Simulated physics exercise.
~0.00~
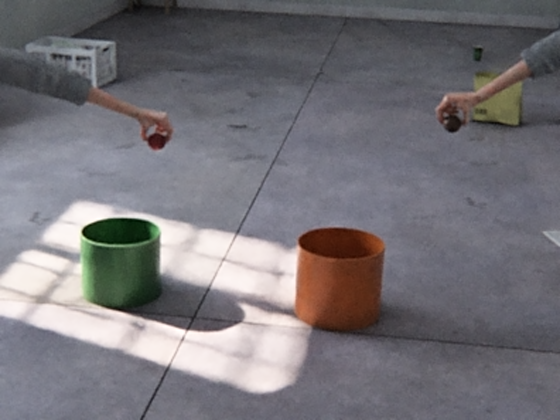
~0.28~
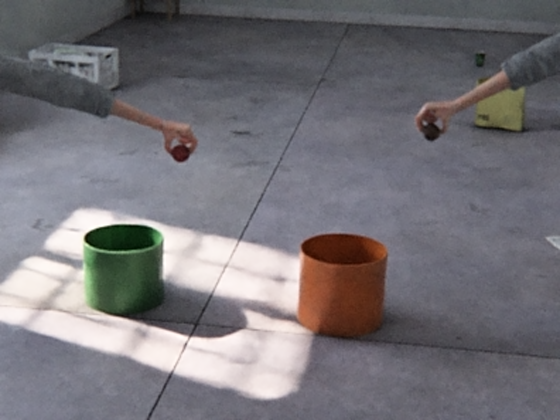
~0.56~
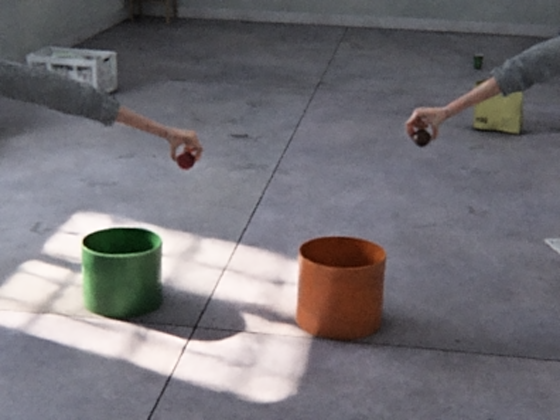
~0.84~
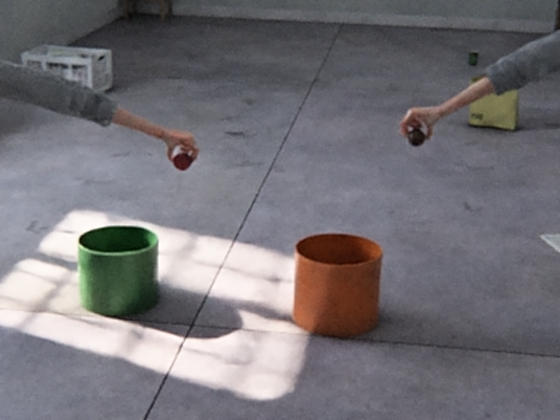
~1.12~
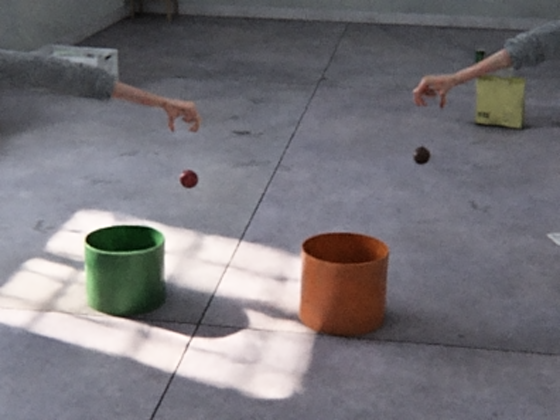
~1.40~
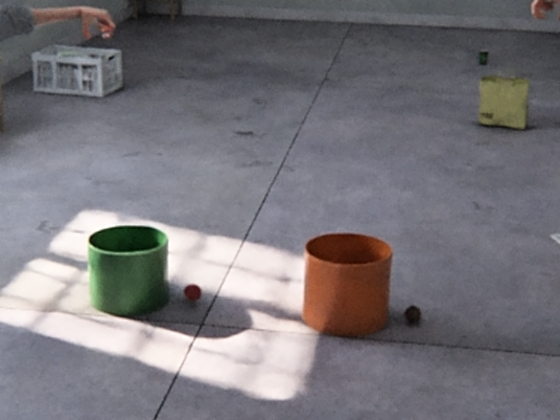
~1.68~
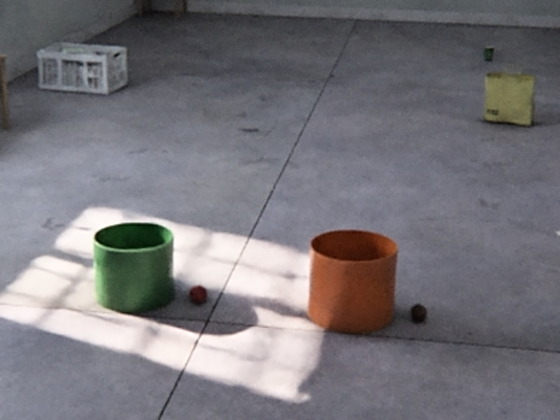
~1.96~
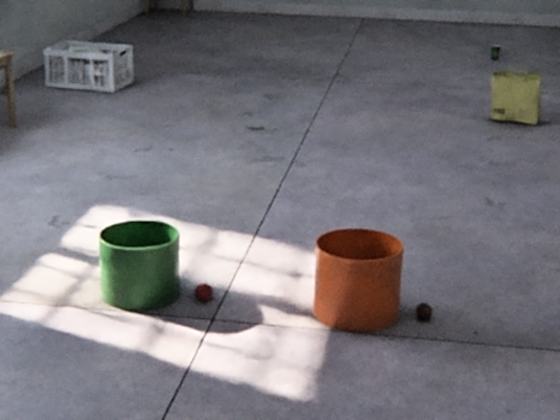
At the start, two hands reach in from opposite sides above a gray floor, the left one holding a small red ball-like object and the right one a dark one, with a green bin and an orange bin standing below. The hands move inward a little, the left one to the right and the right one to the left, then hold nearly still. Both hands open, and the two objects drop as the arms draw back. Neither lands in a bin. The red one ends on the floor just right of the green bin, and the dark one rests just right of the orange bin.
